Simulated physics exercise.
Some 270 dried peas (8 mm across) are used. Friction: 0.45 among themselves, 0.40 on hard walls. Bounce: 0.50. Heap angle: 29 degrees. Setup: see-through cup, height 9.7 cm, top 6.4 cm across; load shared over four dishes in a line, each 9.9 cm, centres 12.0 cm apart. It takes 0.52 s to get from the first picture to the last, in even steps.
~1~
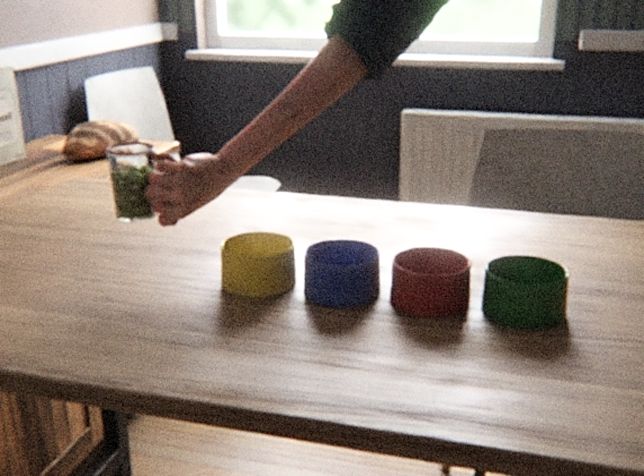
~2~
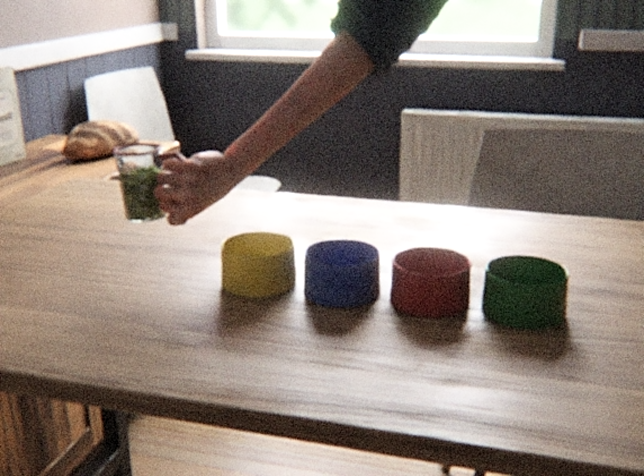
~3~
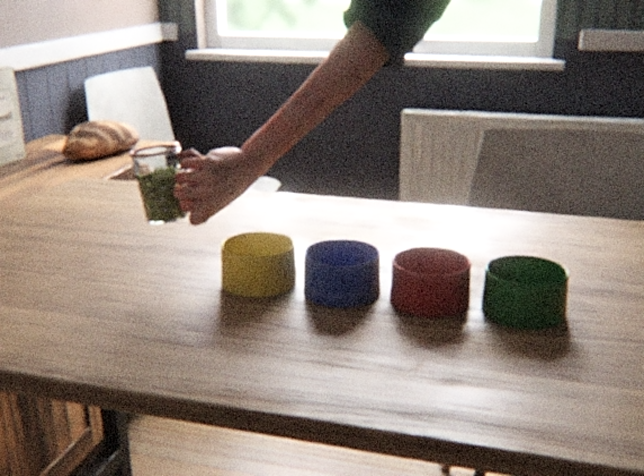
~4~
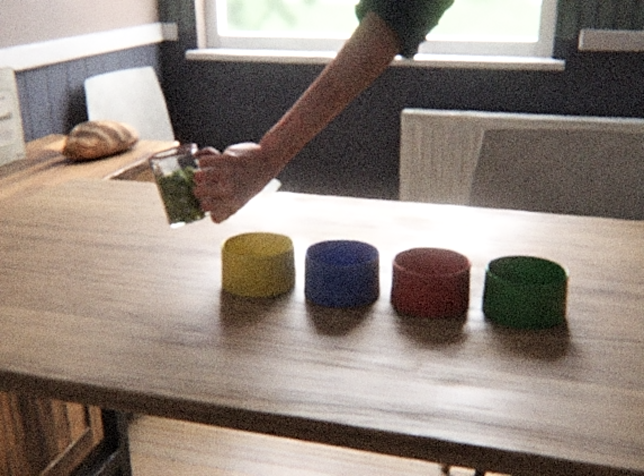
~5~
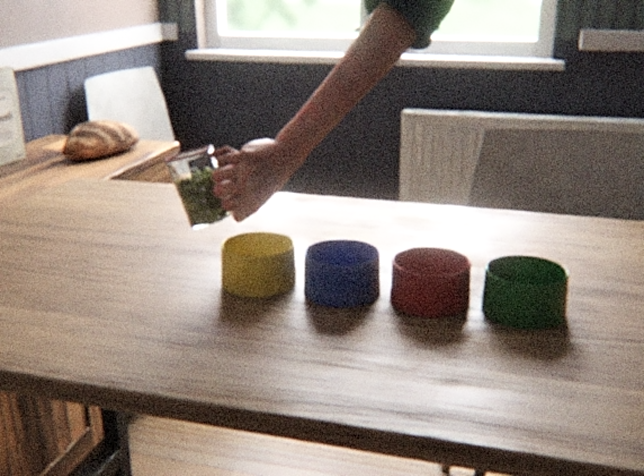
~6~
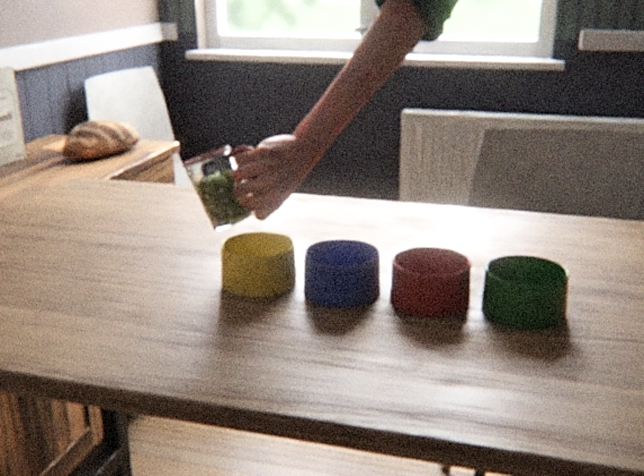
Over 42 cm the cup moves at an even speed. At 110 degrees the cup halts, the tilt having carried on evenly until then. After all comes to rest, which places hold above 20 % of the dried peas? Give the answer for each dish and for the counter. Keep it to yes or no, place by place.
Place by place: Red no, blue yes, green no, yellow no, counter yes.
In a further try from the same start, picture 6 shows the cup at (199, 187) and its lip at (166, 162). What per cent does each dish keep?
In the end red holds 0, blue holds 40, green holds 0, yellow holds 0.
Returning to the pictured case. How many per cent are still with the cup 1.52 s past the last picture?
Reading: Approx. 100 %.
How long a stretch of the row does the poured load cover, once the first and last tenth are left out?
It covers some 11 centimetres of the row.
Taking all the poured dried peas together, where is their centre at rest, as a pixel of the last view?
Centre at rest: Approx. (376, 288) px.
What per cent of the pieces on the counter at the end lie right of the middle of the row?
That works out to close to 50 per cent.
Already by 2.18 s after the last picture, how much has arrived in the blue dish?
Close to 25 per cent at that point.
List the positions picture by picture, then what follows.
In the first picture, cup at (134, 182), tilt 0 degrees, lip at (111, 147), moved 0.0 cm; middle of the pieces at (138, 194); yellow dish at (258, 244); blue dish at (342, 252); red dish at (431, 261); green dish at (527, 270).
In the second picture, cup at (143, 183), tilt 2 degrees, lip at (118, 149), moved 1.3 cm; middle of the pieces at (146, 195).
In the third picture, cup at (161, 184), tilt 7 degrees, lip at (134, 152), moved 4.2 cm; middle of the pieces at (166, 196).
In the fourth picture, cup at (181, 186), tilt 12 degrees, lip at (151, 155), moved 7.1 cm; middle of the pieces at (186, 197).
In the fifth picture, cup at (200, 187), tilt 16 degrees, lip at (169, 159), moved 10.1 cm; middle of the pieces at (206, 198).
In the sixth picture, cup at (220, 189), tilt 21 degrees, lip at (186, 163), moved 13.0 cm; middle of the pieces at (227, 199); yellow dish at (258, 244); blue dish at (342, 252); red dish at (431, 261); green dish at (527, 270).
Then, 0.91 s after the last picture, tilt 62 degrees; cup holds 100 %.
Then, 1.52 s after the last picture, tilt 90 degrees; cup holds 100 %.
Then, 2.18 s after the last picture, tilt 110 degrees; cup holds 35 %, blue 25 %.
In the end, red 0 %, blue 35 %, green 0 %, yellow 0 %, counter 65 %.
